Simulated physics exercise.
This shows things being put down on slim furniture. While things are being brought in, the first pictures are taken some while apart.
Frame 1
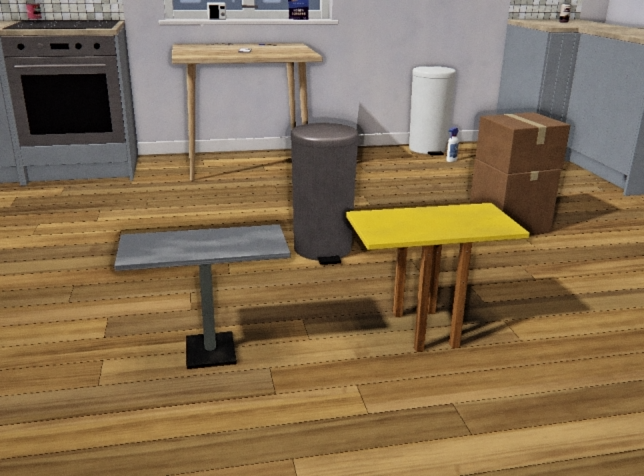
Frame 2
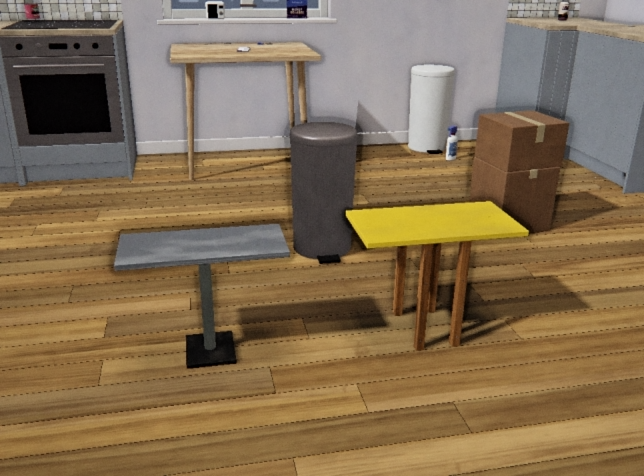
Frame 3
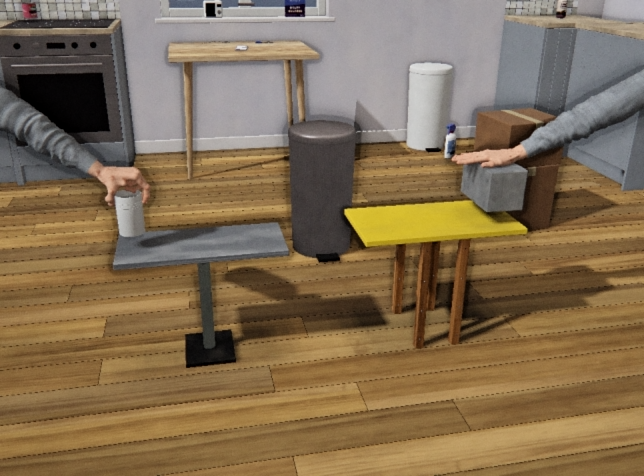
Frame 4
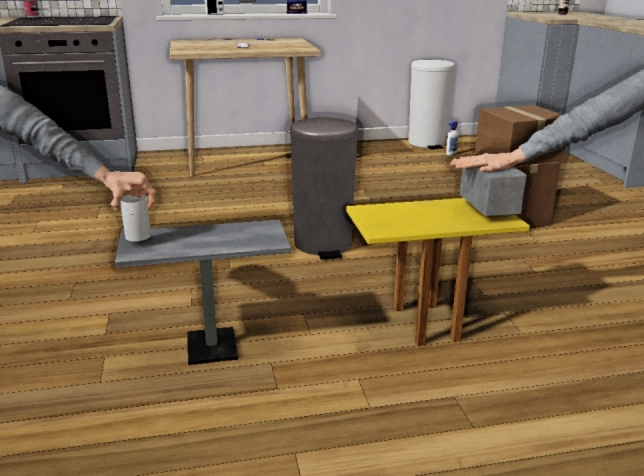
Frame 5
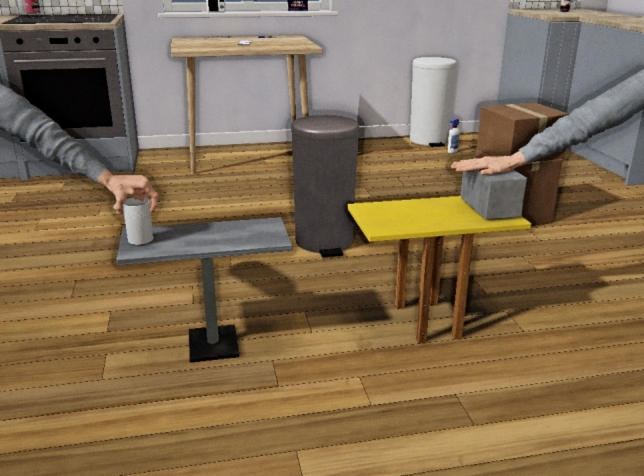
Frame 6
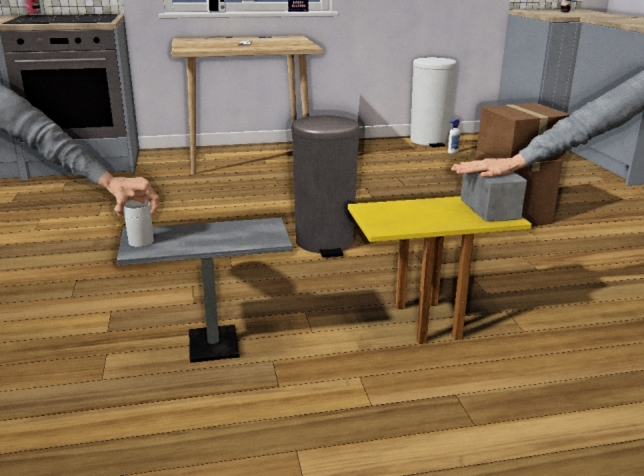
Two hands reached in from opposite sides, the left one lowering a pale beaker onto the grey stand and the right one bringing a grey slab down onto the yellow trestle, and both kept hold.
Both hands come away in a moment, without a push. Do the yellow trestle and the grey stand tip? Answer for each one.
Here the yellow trestle overbalances, the grey stand holds firm.
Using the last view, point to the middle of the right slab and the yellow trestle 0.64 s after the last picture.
They should be near (555, 262) and (509, 238).
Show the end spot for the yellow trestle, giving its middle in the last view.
Near (522, 252).
Then, 0.48 s later than the last frame, yellow trestle tilted by 21° near (476, 213); grey stand at rest near (206, 240).
Then, 0.64 s later than the last frame, yellow trestle tilted by 54° near (509, 238); grey stand at rest near (206, 240).
When it is over, the yellow trestle tips up, near (522, 252); the grey stand stays flat on its feet, near (206, 240).
